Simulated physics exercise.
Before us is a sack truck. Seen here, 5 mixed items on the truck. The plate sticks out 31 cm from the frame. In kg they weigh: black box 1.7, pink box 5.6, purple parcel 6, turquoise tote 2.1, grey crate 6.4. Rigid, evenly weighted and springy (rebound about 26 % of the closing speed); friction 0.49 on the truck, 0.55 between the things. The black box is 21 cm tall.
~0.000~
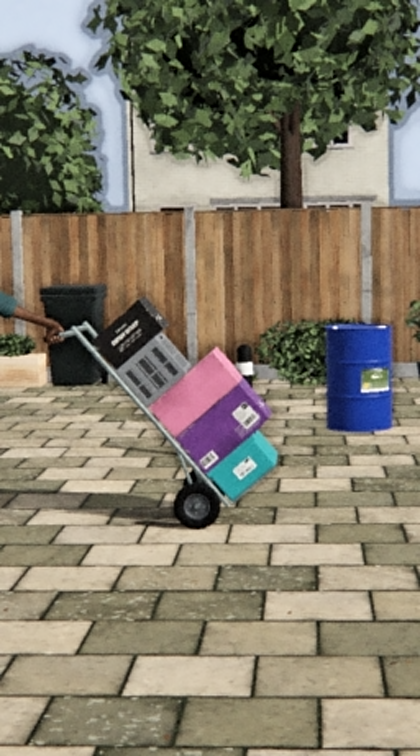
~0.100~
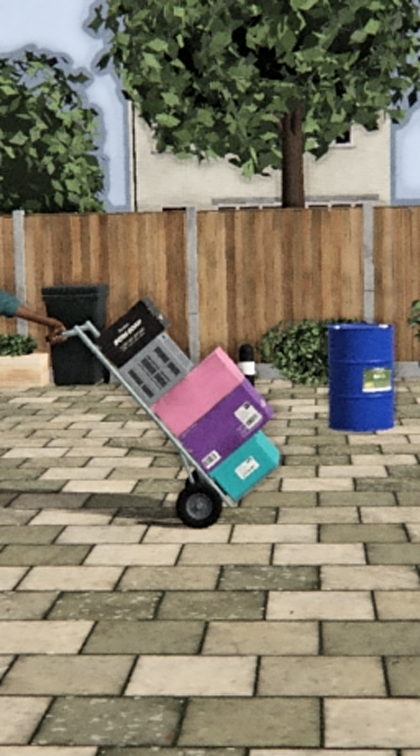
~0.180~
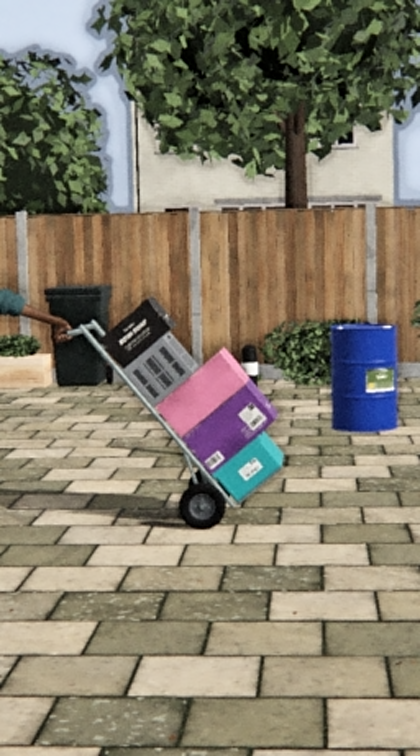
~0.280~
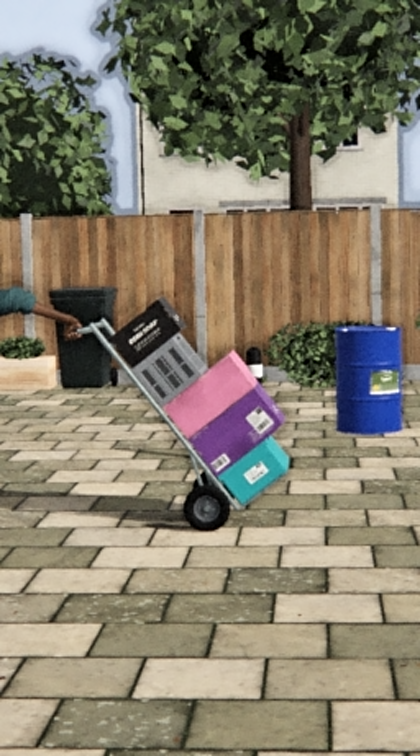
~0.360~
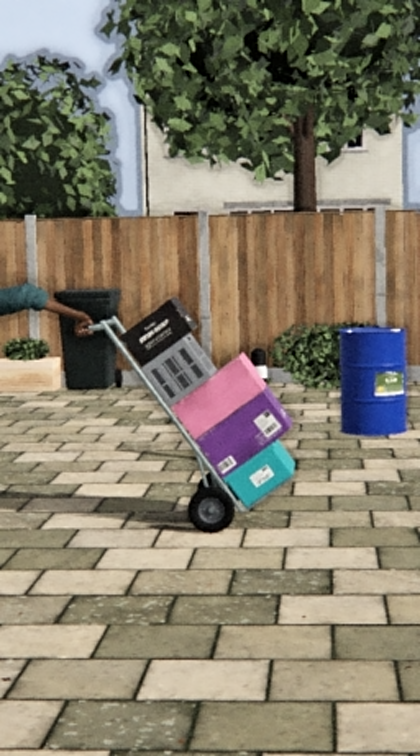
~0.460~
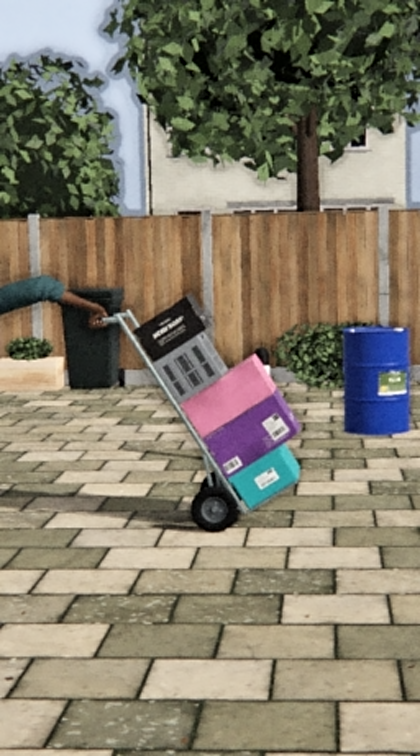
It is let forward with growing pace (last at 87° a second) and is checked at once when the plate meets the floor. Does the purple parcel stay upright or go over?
The purple parcel topples.
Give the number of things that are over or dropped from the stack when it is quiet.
5 of them.
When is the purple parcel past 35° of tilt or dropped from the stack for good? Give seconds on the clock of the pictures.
Near 1.6 s.
Around 1.46 s, truck upright; purple parcel tipped 25° against what carries it near (311, 459); black box tipped 25° against what carries it; grey crate tipped 25° against what carries it.
Around 1.96 s, truck upright; black box, pink box, purple parcel and grey crate now dropped from the stack; turquoise tote on its side.
Finally (3.4 s), dropped from the stack and tipped over, black box, pink box, purple parcel and grey crate; on their side or leaning hard on the truck, turquoise tote. Final places as that camera would see them, purple parcel near (369, 480).
